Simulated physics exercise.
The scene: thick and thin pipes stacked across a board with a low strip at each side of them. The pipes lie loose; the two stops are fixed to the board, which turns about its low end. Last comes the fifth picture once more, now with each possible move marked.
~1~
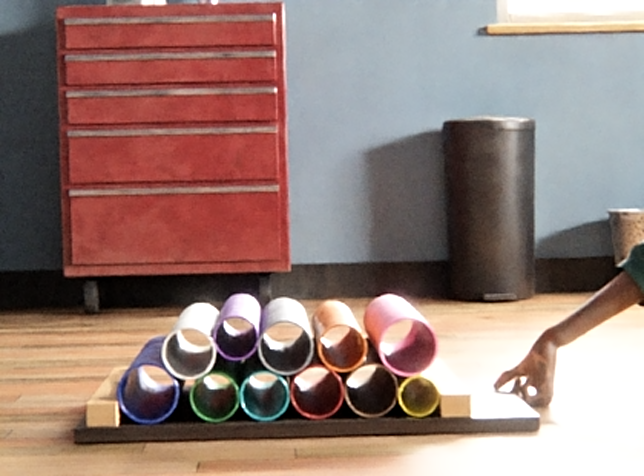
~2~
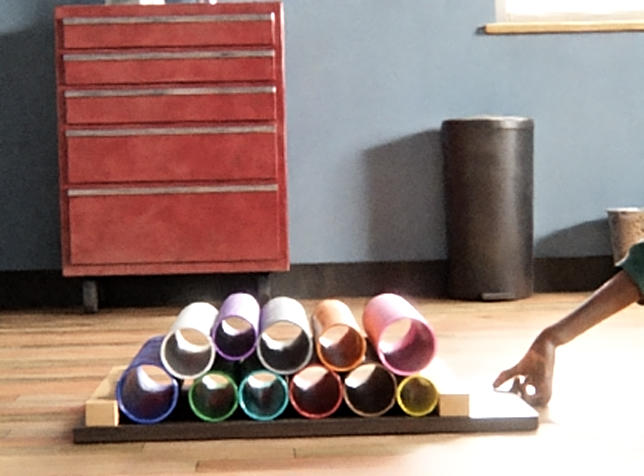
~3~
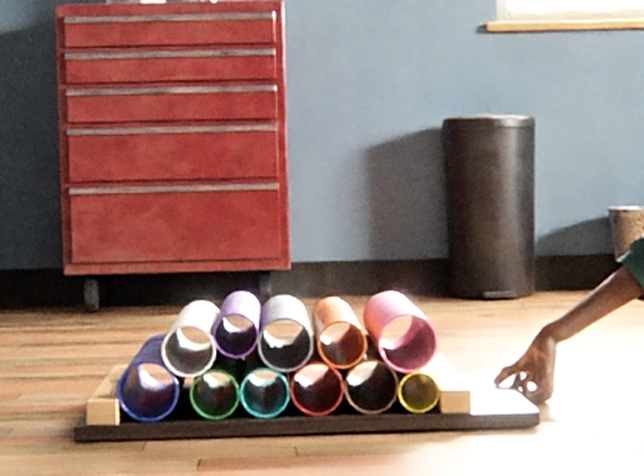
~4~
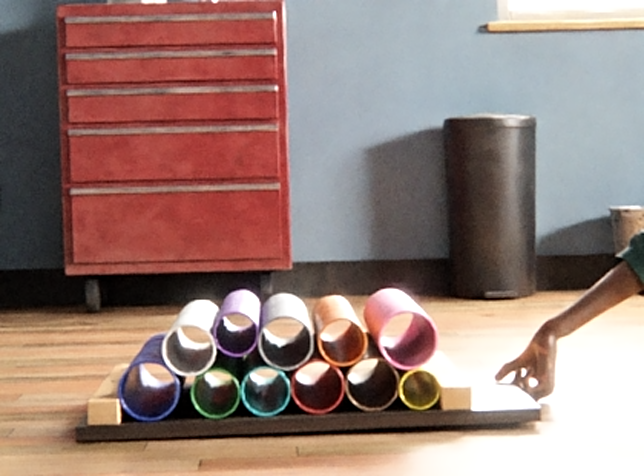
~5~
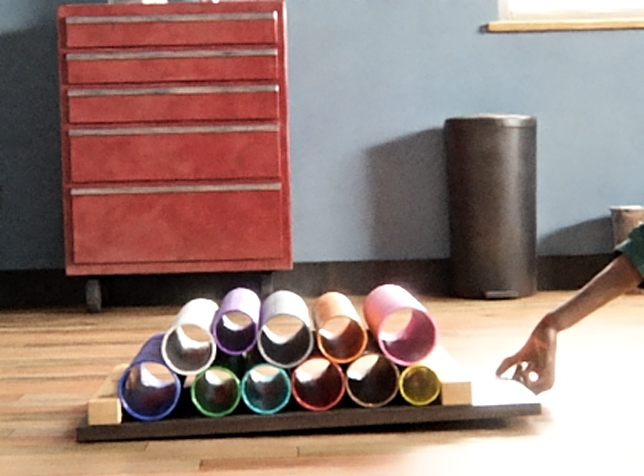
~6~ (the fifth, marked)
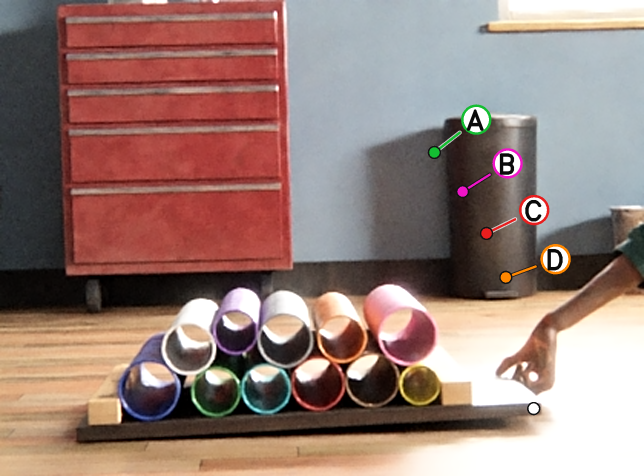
Board stacked with two rows of colourful pipes staying almost still on a wooden floor, a hand at its right end.
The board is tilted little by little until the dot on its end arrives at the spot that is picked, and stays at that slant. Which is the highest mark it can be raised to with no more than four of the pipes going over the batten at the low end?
At most to A.
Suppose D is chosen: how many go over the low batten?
The count is none.
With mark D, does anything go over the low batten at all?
No.
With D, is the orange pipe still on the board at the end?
Yes, with D.
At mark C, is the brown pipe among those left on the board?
Yes, with C.
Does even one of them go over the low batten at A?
At A: Yes.
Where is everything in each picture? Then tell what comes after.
White pipe (189, 353); grey pipe (285, 348); orange pipe (342, 347), in the first picture.
Orange pipe (341, 347); pink pipe (407, 346), in the second picture.
Board (304, 393); brown pipe (371, 387); yellow pipe (419, 392); red pipe (317, 389), in the third picture.
Board (306, 391); blue pipe (149, 390); green pipe (216, 393), in the fourth picture.
Board (306, 388); blue pipe (149, 390); green pipe (216, 392), in the fifth picture.
On the marked copy, A at (434, 152); B at (462, 192); C at (487, 233); D at (505, 277); the white dot at (533, 409).
Taking A. A third of the way, board at 20°.
Two thirds of the way, board at 37°.
When it is over, board at 37°, four over the low batten (white, grey, orange, purple).
As for the rest, B four over the low batten (white, grey, orange, purple); C three over the low batten (white, grey, purple); D none over the low batten.
